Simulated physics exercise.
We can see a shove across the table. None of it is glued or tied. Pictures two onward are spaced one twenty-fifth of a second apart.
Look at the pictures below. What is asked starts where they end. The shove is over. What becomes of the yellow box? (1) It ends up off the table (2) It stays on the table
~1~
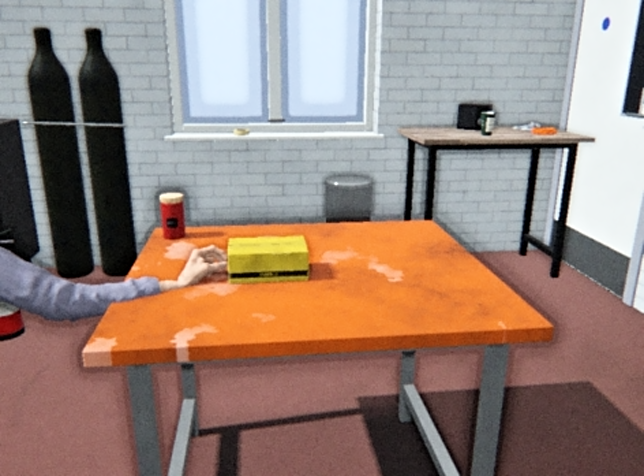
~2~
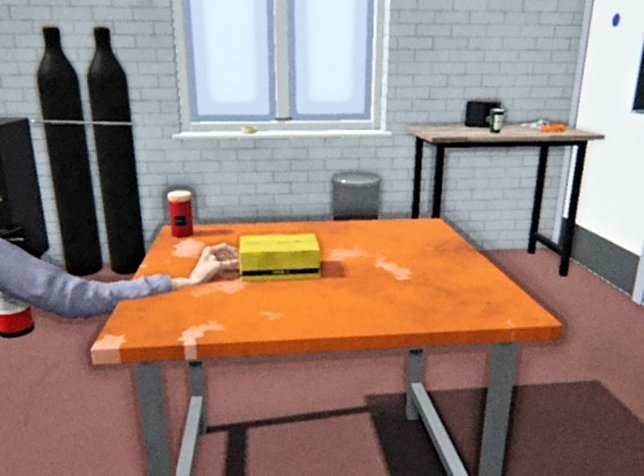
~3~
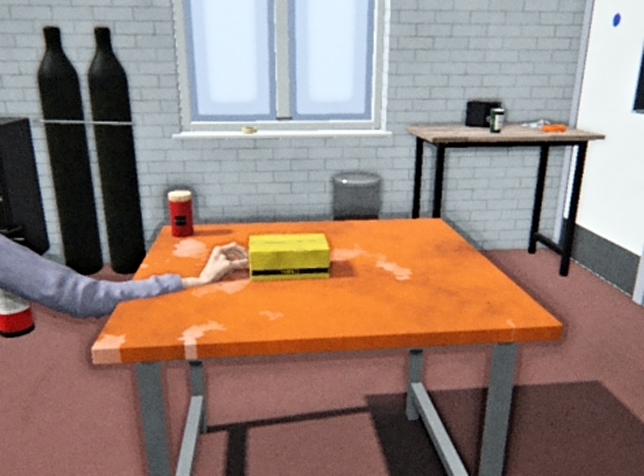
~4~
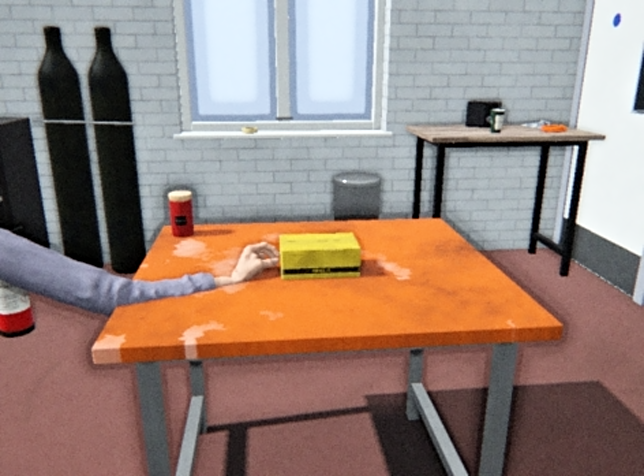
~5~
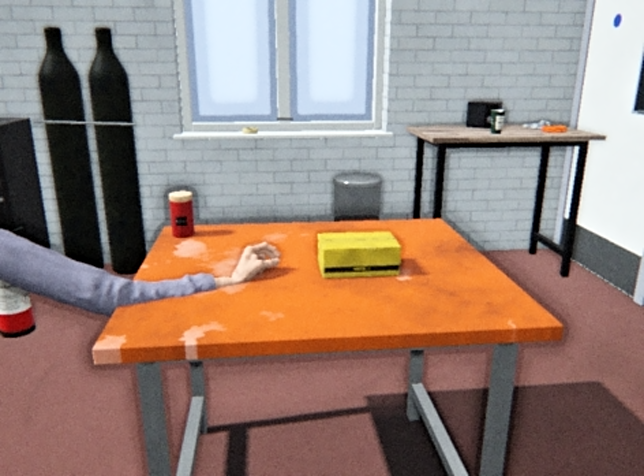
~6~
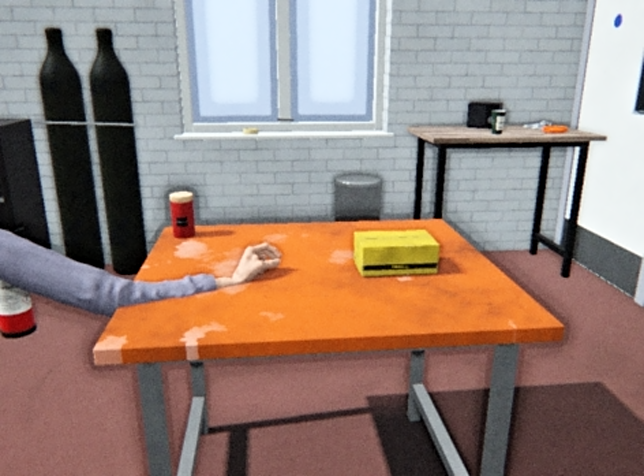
1.
Then, 0.10 s later than the last frame, yellow box moved well along near (478, 251).
Then, 0.30 s later than the last frame, yellow box now off the table.
Then, 0.40 s later than the last frame, things are still on the move.
Then, 0.60 s later than the last frame, as before.
When it is over, off the table, yellow box.
